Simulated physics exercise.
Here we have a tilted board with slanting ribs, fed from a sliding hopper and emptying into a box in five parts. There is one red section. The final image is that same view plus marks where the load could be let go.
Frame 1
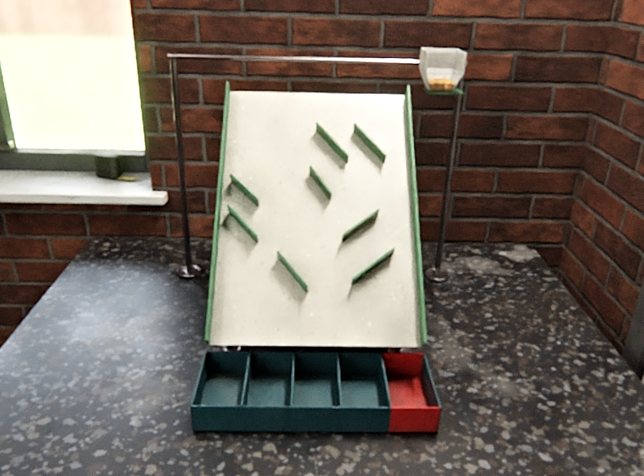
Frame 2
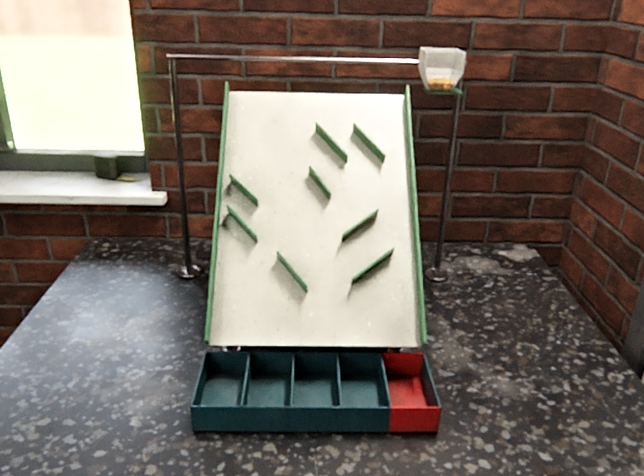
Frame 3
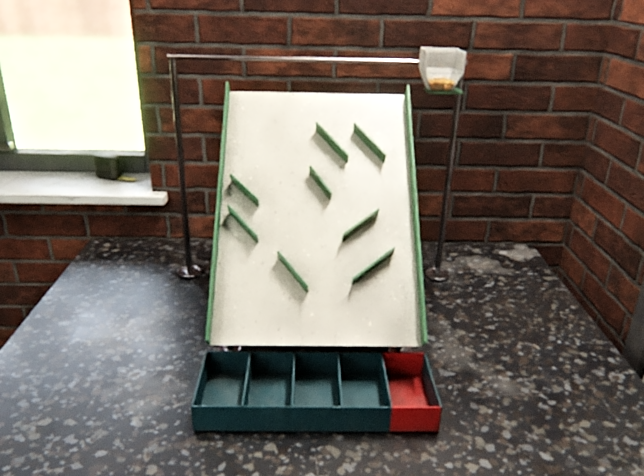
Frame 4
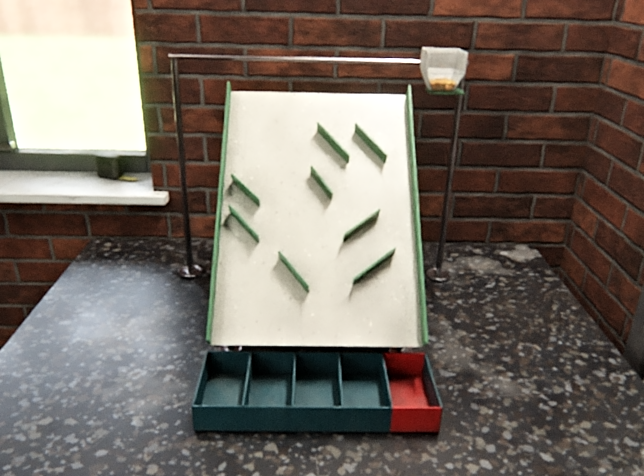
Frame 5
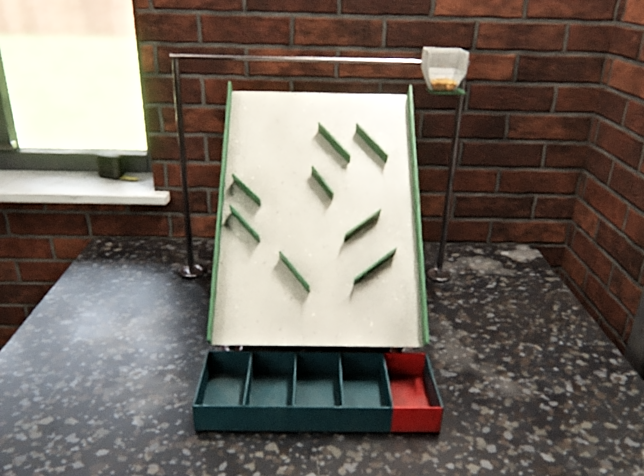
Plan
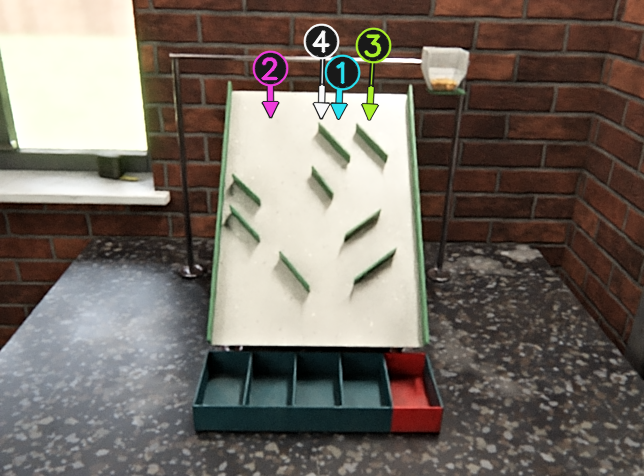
Nothing visibly moves as a small hopper of round beads sits at the right end of a rail above a tilted white board with slanting green ribs, with a five-part box below, its rightmost section red.
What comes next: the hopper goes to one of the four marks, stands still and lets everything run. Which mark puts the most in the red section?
3 works best here.
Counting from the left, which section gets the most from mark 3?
The fifth.
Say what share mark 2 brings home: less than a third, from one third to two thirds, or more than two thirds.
It is less than a third.
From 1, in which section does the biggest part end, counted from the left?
The fifth from the left.
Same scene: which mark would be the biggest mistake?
The answer is 2.
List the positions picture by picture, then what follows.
In the first frame, hopper (440, 85), round wooden beads, door shut.
In the second frame, ribs (316, 122) to (348, 155), (354, 123) to (386, 155), (230, 174) to (257, 200).
In the third frame, ribs (310, 166) to (331, 193), (228, 205) to (257, 237), (343, 235) to (379, 209).
In the fourth frame, ribs (279, 251) to (308, 287), (354, 279) to (396, 248).
In the fifth frame, red section (417, 418), number 5 of 5 from the left.
On the marked copy, mark 1 meets the board at (338, 113); mark 2 meets the board at (270, 111); mark 3 meets the board at (369, 113); mark 4 meets the board at (321, 112).
If 1 is chosen, roughly half in the red section, roughly a third in other sections, about a tenth outside the box.
If 2 is chosen, just a few in the red section, the larger part in other sections, about a tenth outside the box.
If 3 is chosen, the larger part in the red section, about a tenth in other sections, about a tenth outside the box.
If 4 is chosen, roughly a third in the red section, roughly half in other sections, about a tenth outside the box.
